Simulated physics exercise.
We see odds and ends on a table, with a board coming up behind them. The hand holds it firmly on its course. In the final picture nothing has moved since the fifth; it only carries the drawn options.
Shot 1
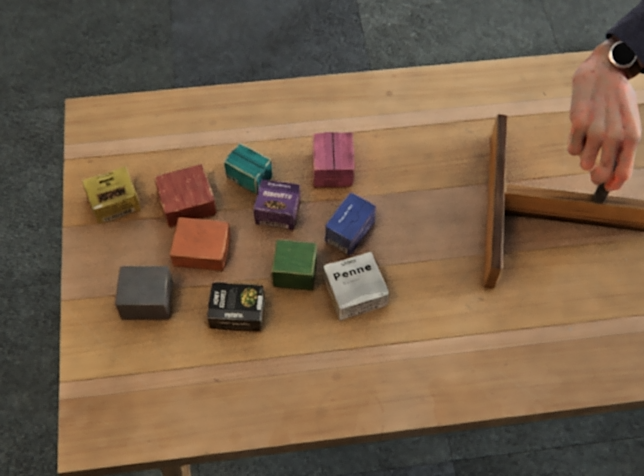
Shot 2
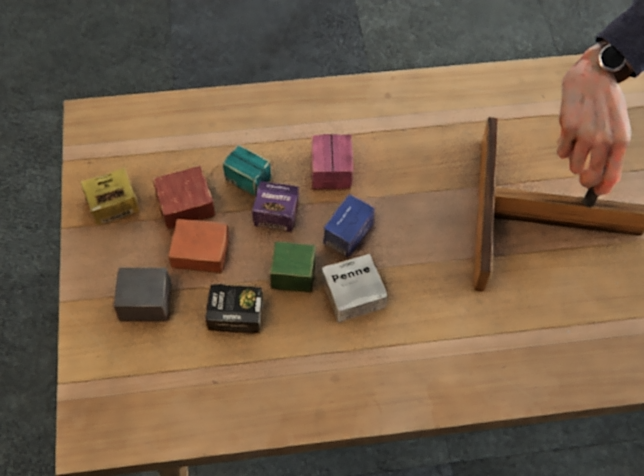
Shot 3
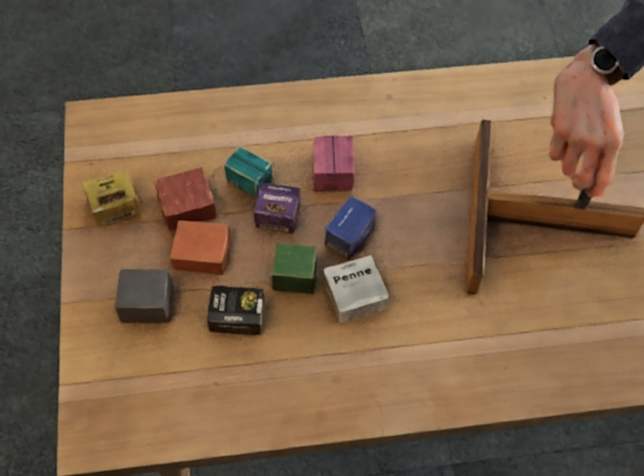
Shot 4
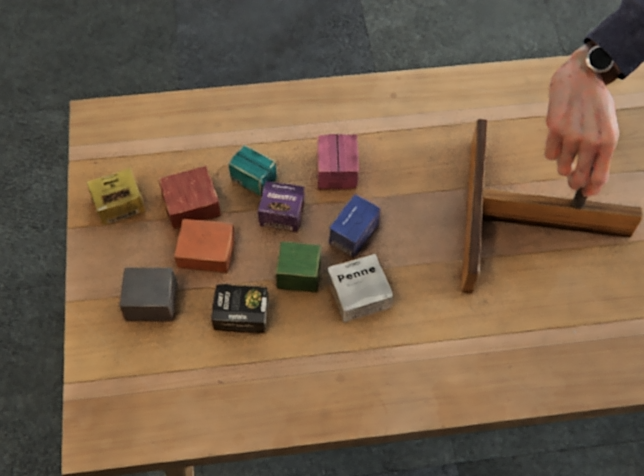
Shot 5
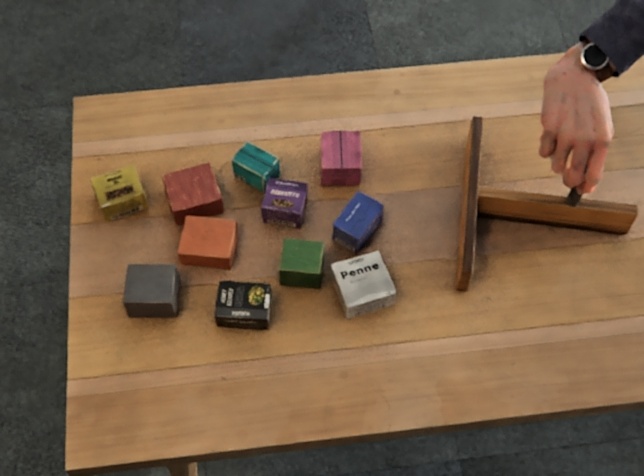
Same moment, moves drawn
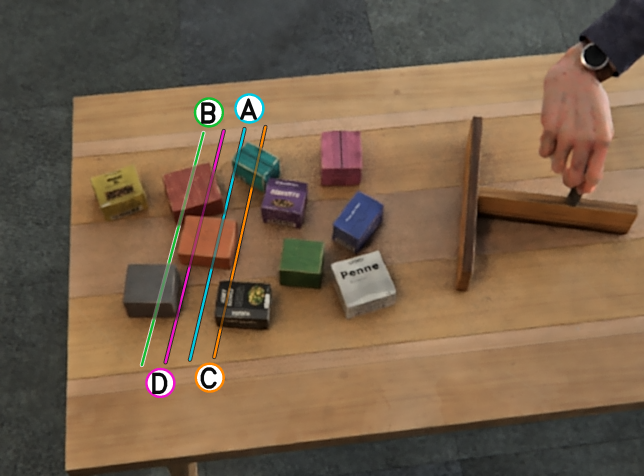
On a wooden table, a hand slides a T-shaped wooden board slightly left, while the colourful blocks and packets stay still.
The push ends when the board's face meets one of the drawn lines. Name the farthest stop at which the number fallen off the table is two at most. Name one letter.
It should halt at B.
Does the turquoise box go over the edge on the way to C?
No.
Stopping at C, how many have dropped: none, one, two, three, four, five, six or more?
By then, none.
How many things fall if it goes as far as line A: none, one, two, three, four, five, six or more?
In all, none.
On the marked copy, A at (219, 235); B at (175, 240); C at (242, 233); D at (197, 238).
With B. Early on, board (367, 200); white packet (322, 287); green block (279, 263).
Further on, board (260, 211); grey block (108, 290); yellow packet (114, 195).
At the end, board (175, 220); grey block over the edge; black box (70, 317); one fallen.
As for the rest, A is within the limit but short; C is within the limit but short; D is within the limit but short.
